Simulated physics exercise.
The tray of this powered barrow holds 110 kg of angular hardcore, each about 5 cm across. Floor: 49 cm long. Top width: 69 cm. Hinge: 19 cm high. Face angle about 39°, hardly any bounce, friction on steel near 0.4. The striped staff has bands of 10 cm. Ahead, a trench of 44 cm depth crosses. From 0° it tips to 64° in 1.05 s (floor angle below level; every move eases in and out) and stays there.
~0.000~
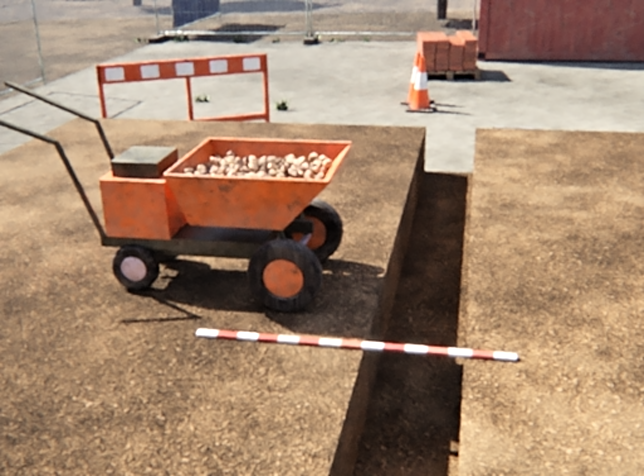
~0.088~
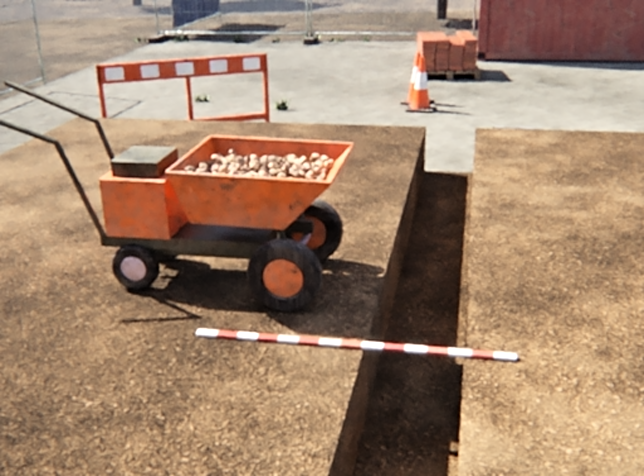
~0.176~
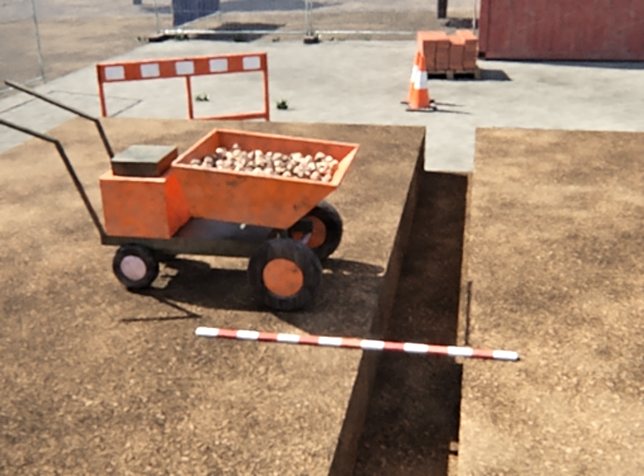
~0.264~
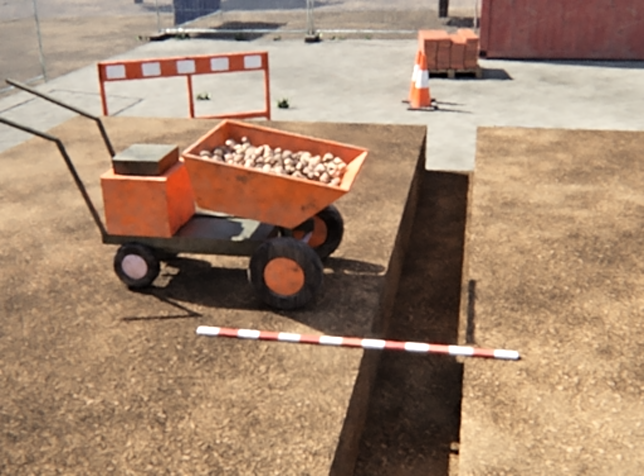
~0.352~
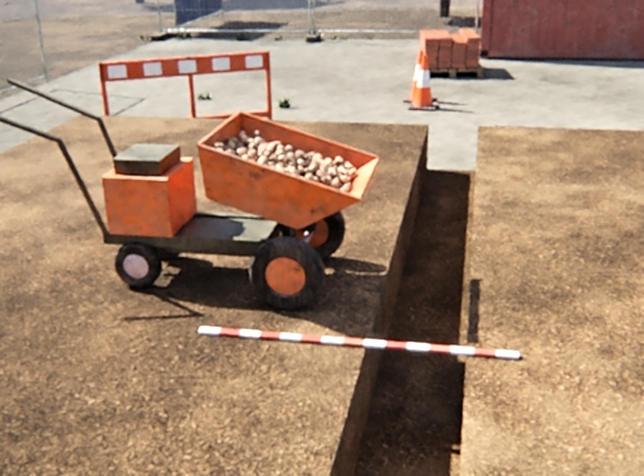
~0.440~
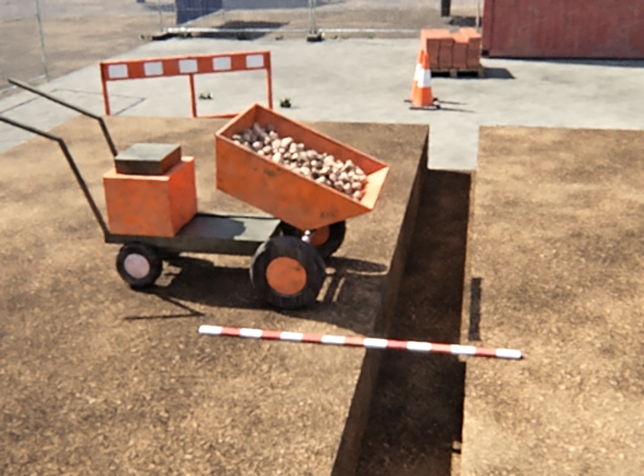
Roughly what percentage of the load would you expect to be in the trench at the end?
I'd expect around 76 per cent.
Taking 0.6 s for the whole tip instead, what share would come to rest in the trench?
Trench share: Approx. 75%.
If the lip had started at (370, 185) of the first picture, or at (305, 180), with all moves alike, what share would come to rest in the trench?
55 %, then 75 %.
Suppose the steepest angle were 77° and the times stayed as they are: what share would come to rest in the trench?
Near 100 per cent then.
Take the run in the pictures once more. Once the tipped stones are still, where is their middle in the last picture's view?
In the last view, about (435, 353).
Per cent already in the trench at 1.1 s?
I'd put it near 10 per cent.
After 0.8 s the floor is at 54°; 100 % in the tray; the foremost stones are at (391, 231).
After 1.1 s the floor is at 64°; 91 % in the tray, 9 % in the trench; the foremost stones are at (443, 312).
After 1.5 s the floor is at 64°; 60 % in the tray, 40 % in the trench, 1 % past the trench; the foremost stones are at (495, 290).
After 3.5 s the floor is at 64°; 24 % in the tray, 76 % in the trench, 1 % past the trench; the foremost stones are at (506, 296).
